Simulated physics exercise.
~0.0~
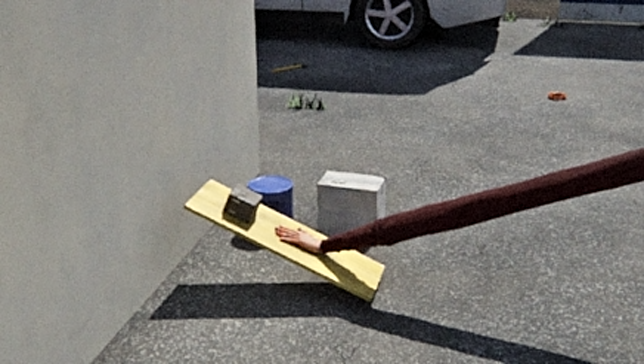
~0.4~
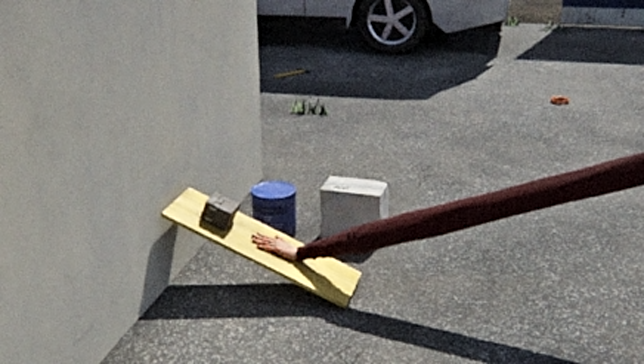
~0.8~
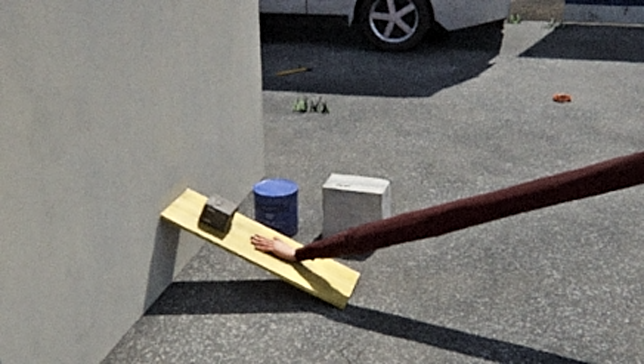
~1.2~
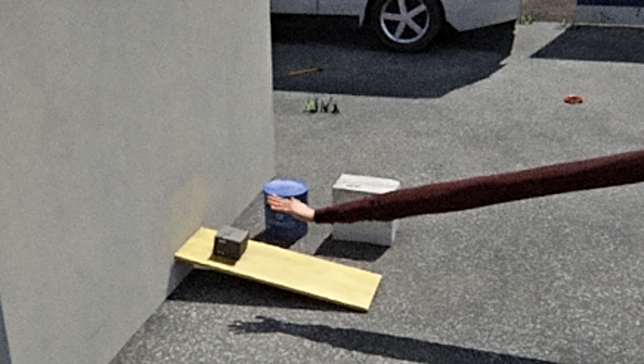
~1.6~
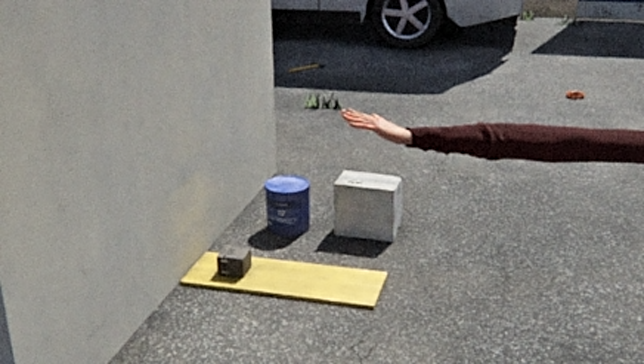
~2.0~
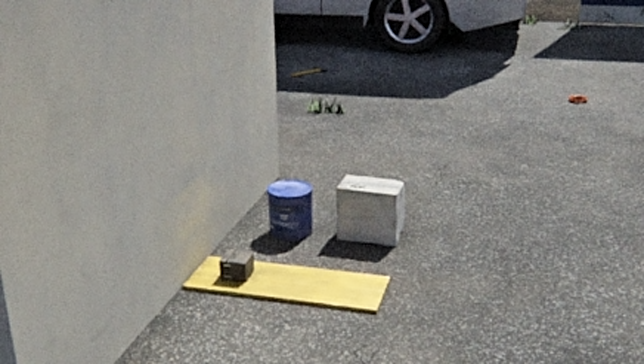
A yellow board leaned against a wall by a hand slides down flat once released.
